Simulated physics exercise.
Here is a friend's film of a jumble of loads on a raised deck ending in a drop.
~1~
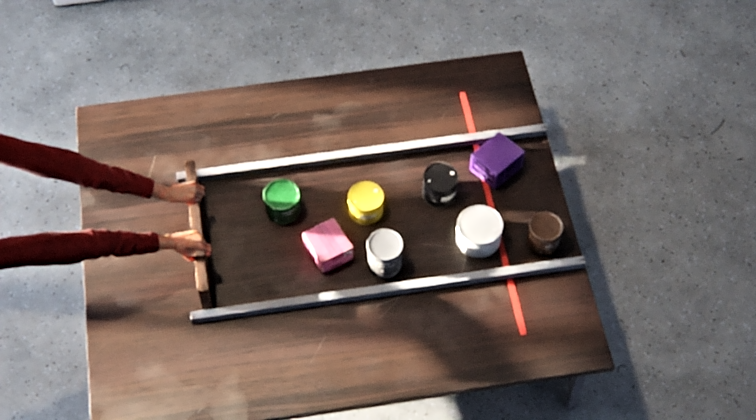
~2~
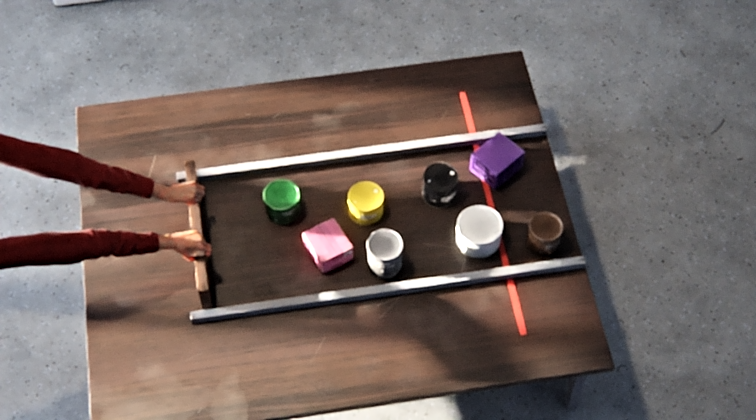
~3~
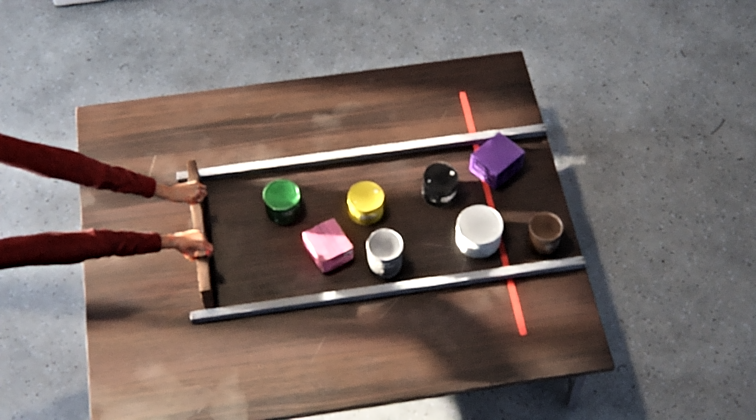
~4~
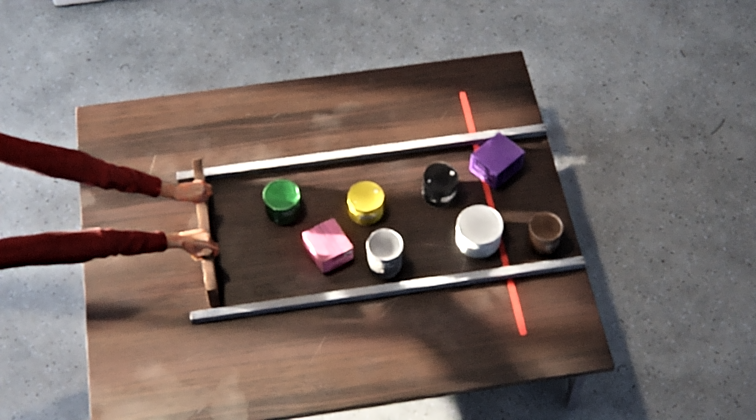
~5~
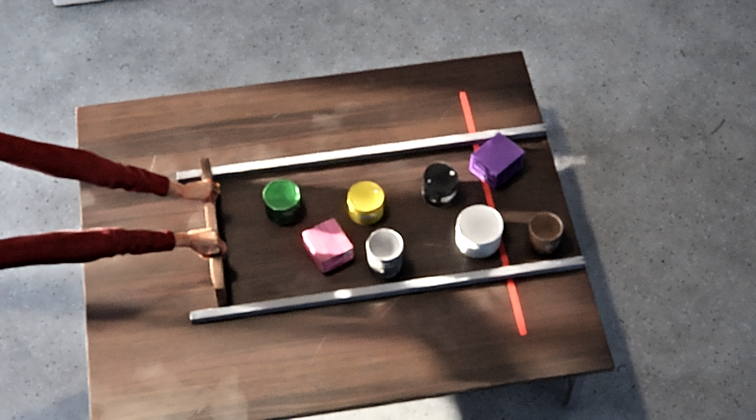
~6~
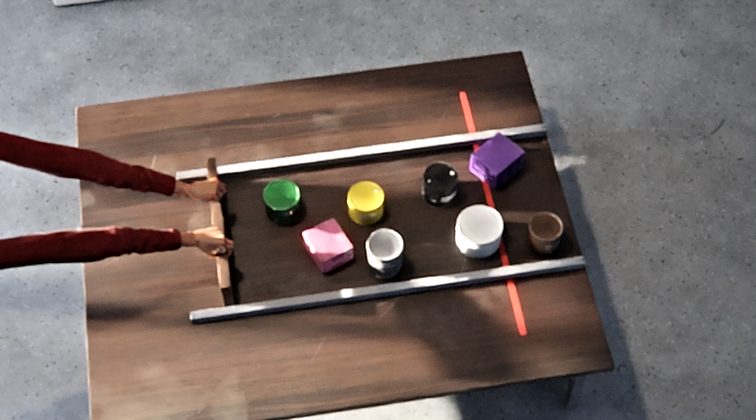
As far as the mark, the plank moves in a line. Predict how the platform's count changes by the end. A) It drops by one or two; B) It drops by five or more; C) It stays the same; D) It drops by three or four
(A) It drops by one or two.
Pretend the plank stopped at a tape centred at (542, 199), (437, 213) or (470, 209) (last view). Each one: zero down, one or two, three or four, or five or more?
In the order of the places given: More than four; none; none at all.
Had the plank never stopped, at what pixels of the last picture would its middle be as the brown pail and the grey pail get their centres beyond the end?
(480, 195) and (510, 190), roughly.
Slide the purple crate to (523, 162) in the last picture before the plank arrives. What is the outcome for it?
Started there, the object is not lost.
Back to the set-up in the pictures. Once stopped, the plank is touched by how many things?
3.
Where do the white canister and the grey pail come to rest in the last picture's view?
White canister at about (554, 209), grey pail at about (557, 240).
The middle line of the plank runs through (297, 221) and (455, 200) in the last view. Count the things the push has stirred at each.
Note: First position 1; second position 8.
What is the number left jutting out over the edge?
Looks like 1 of them.
A little later, none off yet; brown pail at rest near (544, 234); purple crate at rest near (497, 161); white canister at rest near (479, 232).
When it is over, the number that fall off is one or two; down, brown pail.
